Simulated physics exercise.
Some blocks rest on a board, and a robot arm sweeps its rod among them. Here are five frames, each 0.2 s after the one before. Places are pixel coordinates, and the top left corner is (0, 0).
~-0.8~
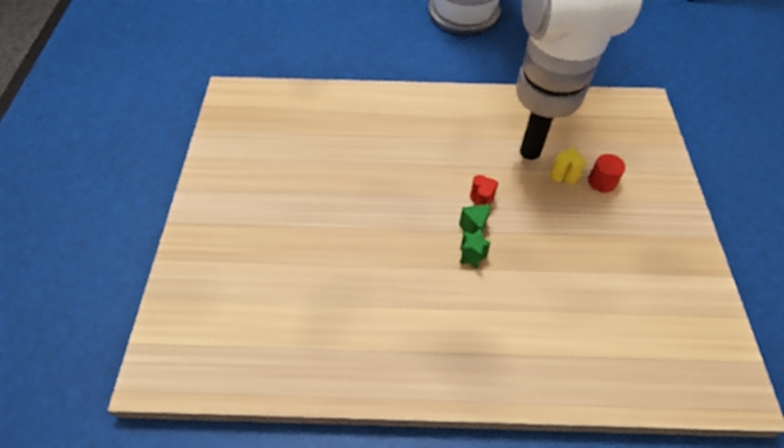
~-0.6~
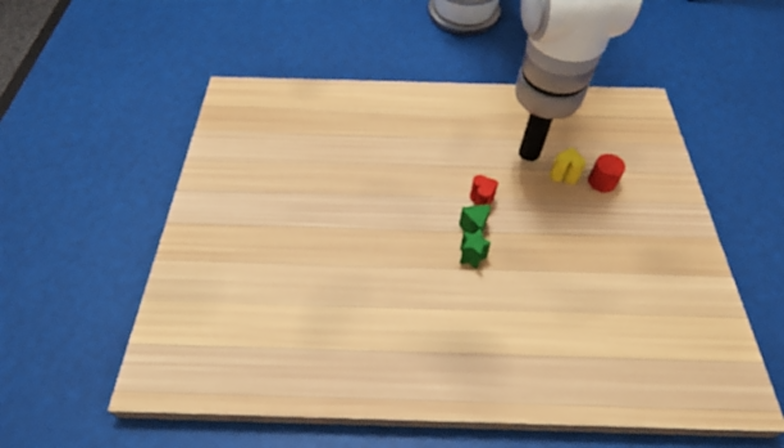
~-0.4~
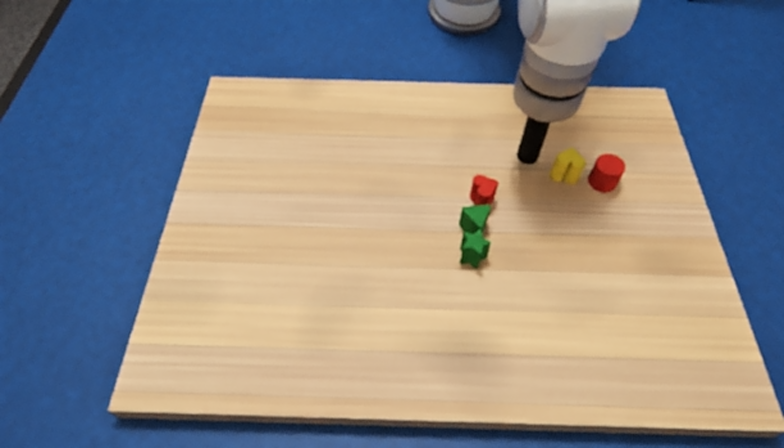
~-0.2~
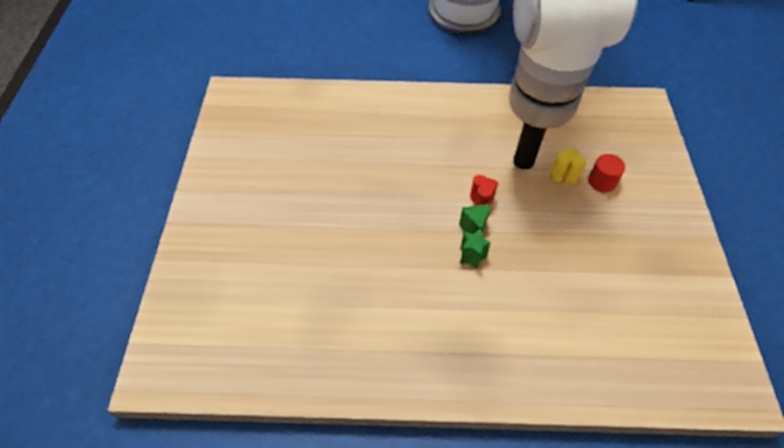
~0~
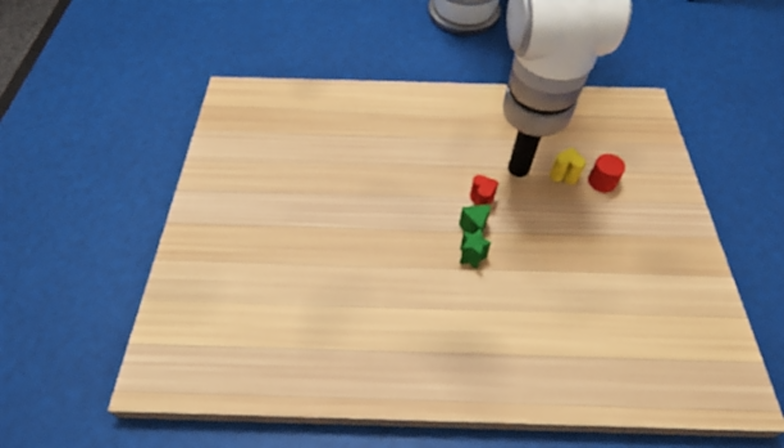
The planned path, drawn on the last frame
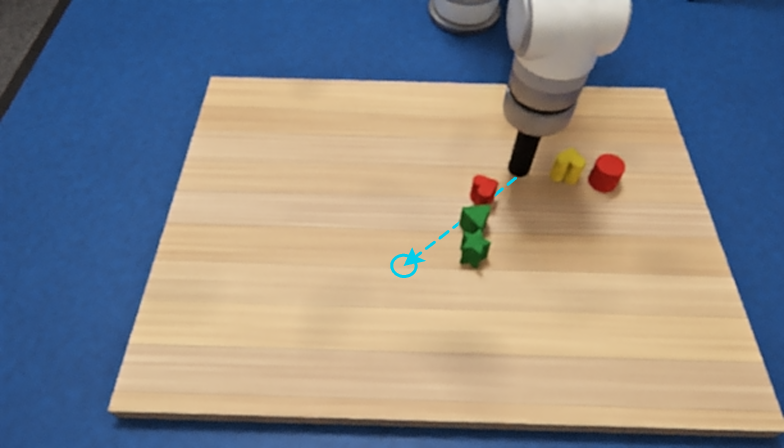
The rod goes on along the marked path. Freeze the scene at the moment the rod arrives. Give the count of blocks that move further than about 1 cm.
When the path ends, I think you'll find two blocks out of place by more than 1 cm.
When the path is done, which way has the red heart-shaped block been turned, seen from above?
From above, it looks like the red heart-shaped block goes clockwise.
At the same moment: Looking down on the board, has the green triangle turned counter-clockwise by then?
Yes, that is what happens.
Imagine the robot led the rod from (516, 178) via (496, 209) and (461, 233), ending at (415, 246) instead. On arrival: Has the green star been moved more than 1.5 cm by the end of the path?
My answer is no.
Path on the board, straight from (516, 178) to (404, 266).
The first path, step by step. One third of the way, rod (483, 198); red heart-shaped block (464, 194), turned 50° clockwise.
Two thirds of the way, rod (446, 227); green star (477, 245), turned 20° clockwise; green triangle (474, 225), turned 45° anticlockwise; red heart-shaped block (425, 210), turned 100° clockwise.
At the end, rod (404, 258); green star (477, 245), turned 20° clockwise; green triangle (474, 225), turned 45° anticlockwise; red heart-shaped block (421, 211), turned 110° clockwise; yellow heart-shaped block in place.
